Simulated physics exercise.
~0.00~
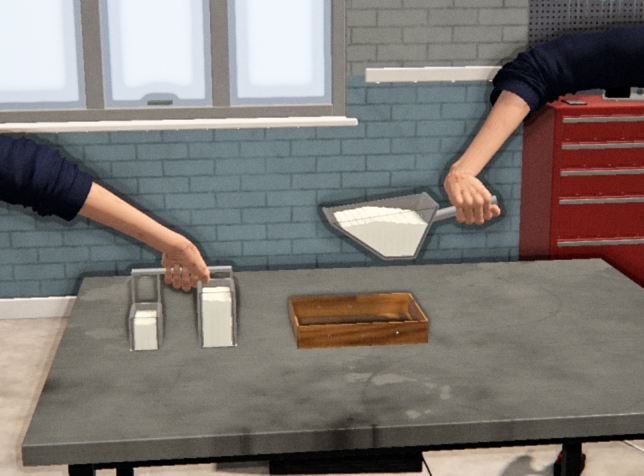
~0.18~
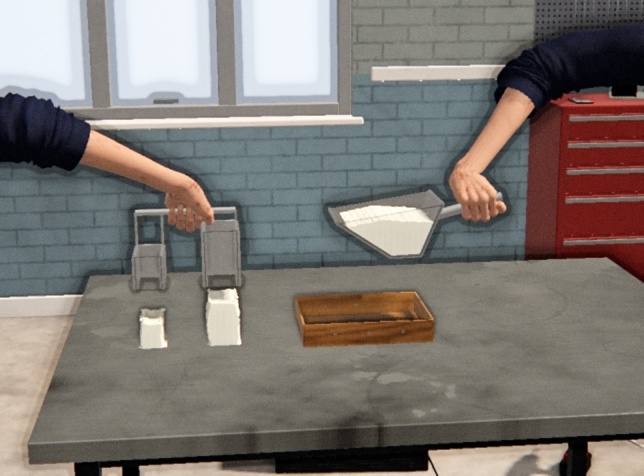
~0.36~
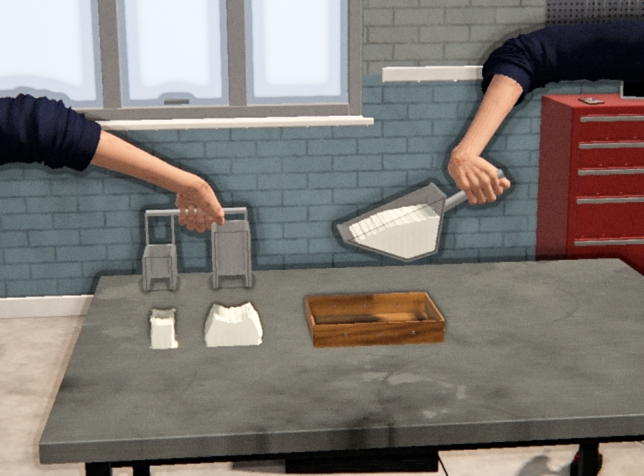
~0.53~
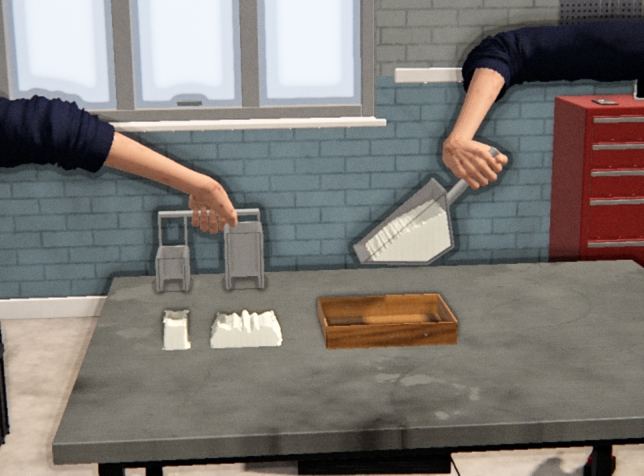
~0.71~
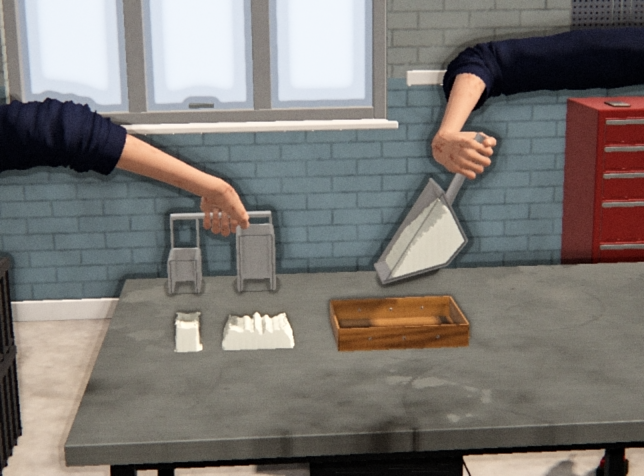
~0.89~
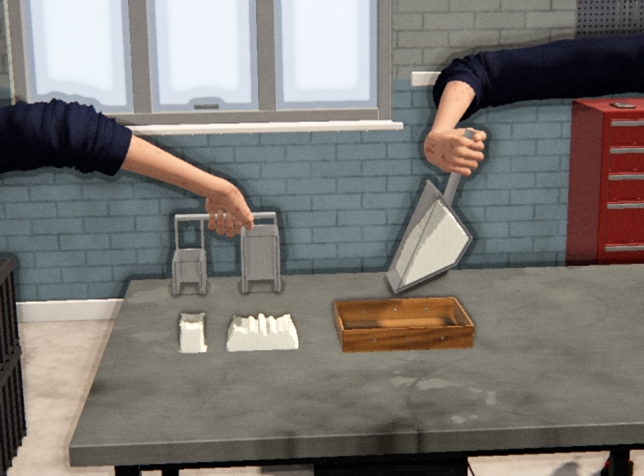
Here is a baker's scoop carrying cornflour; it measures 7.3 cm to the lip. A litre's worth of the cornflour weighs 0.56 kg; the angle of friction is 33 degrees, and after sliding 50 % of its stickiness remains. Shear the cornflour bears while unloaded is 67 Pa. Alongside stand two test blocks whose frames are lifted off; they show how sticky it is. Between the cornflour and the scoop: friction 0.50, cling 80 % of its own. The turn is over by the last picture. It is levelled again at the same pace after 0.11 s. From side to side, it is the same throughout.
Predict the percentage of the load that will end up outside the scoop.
About 0 %.
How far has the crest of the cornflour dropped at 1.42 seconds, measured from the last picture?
Measured change: About 1.5 cm.
After 1.13 s, the scoop is at 54 degrees and 0 % has left it.
After 1.42 s, the scoop is at 27 degrees and 0 % has left it.
After 1.71 s, the scoop is at 1 degrees and 0 % has left it.
After 2.00 s, the scoop is at 0 degrees and 0 % has left it.
After 2.11 s, the scoop is at 0 degrees and 0 % has left it.
